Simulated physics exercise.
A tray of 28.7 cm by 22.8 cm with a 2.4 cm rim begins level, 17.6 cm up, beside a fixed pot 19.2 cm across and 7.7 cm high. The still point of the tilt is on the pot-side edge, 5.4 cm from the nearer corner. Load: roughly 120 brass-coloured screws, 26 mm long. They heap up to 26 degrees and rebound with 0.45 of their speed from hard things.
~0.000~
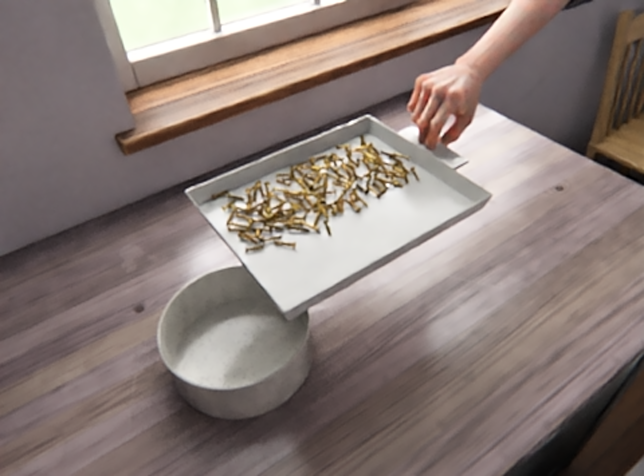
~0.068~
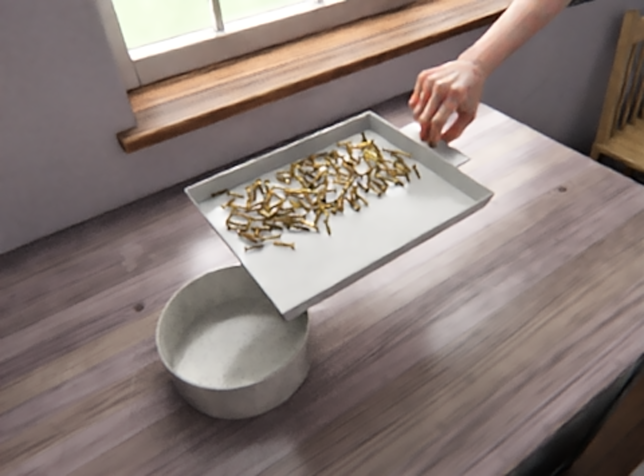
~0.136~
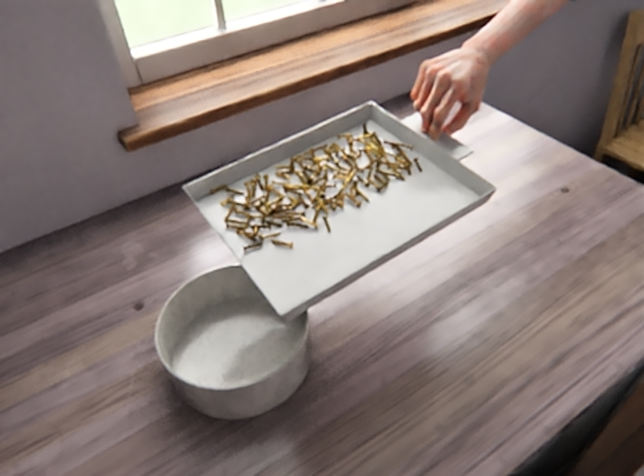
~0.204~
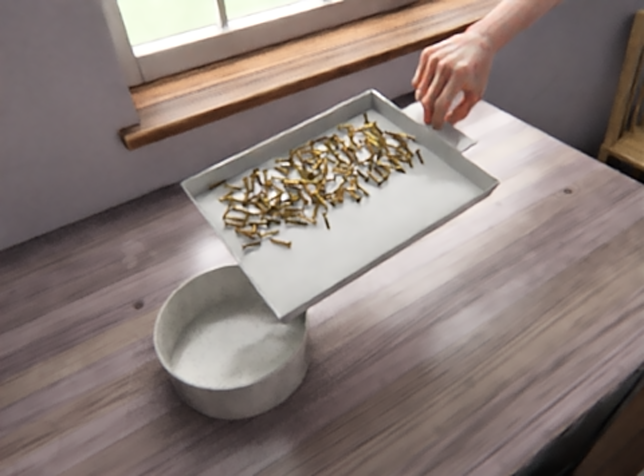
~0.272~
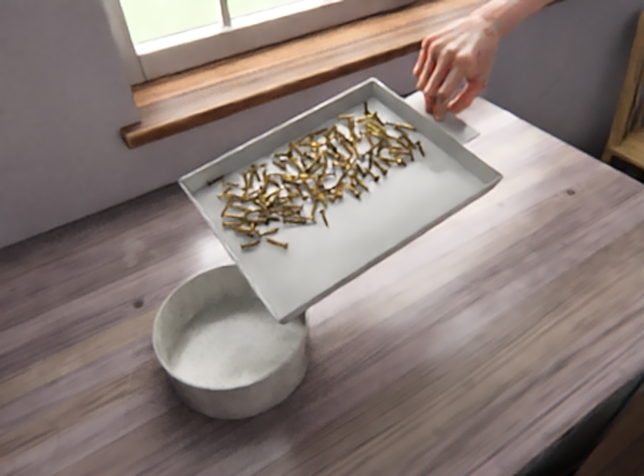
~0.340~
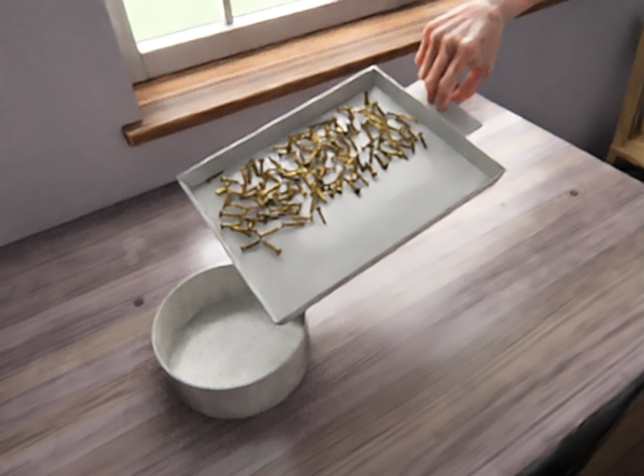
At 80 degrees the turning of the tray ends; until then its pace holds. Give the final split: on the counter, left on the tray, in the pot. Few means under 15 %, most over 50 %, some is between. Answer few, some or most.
Counter most, tray few, pot some.
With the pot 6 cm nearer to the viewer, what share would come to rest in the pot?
Then about 95 per cent.
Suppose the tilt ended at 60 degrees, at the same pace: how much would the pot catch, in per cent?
In that case some 0 per cent.
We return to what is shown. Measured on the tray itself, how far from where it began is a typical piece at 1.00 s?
About 16 cm.
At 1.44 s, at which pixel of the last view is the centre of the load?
Around (258, 279).
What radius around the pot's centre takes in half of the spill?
Some 16 cm.
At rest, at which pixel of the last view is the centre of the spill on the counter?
Around (272, 450).
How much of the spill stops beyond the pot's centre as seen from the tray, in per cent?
Some 70 per cent.
After 1.00 s, tilt 45 degrees; the tray holds 100 %, the pot 0 %.
After 1.44 s, tilt 66 degrees; the tray holds 95 %, the pot 0 %.
After 1.95 s, tilt 80 degrees; the tray holds 70 %, the pot 10 %.
In the end, at 3.4 s, counter 70 %, tray 5 %, pot 30 %.
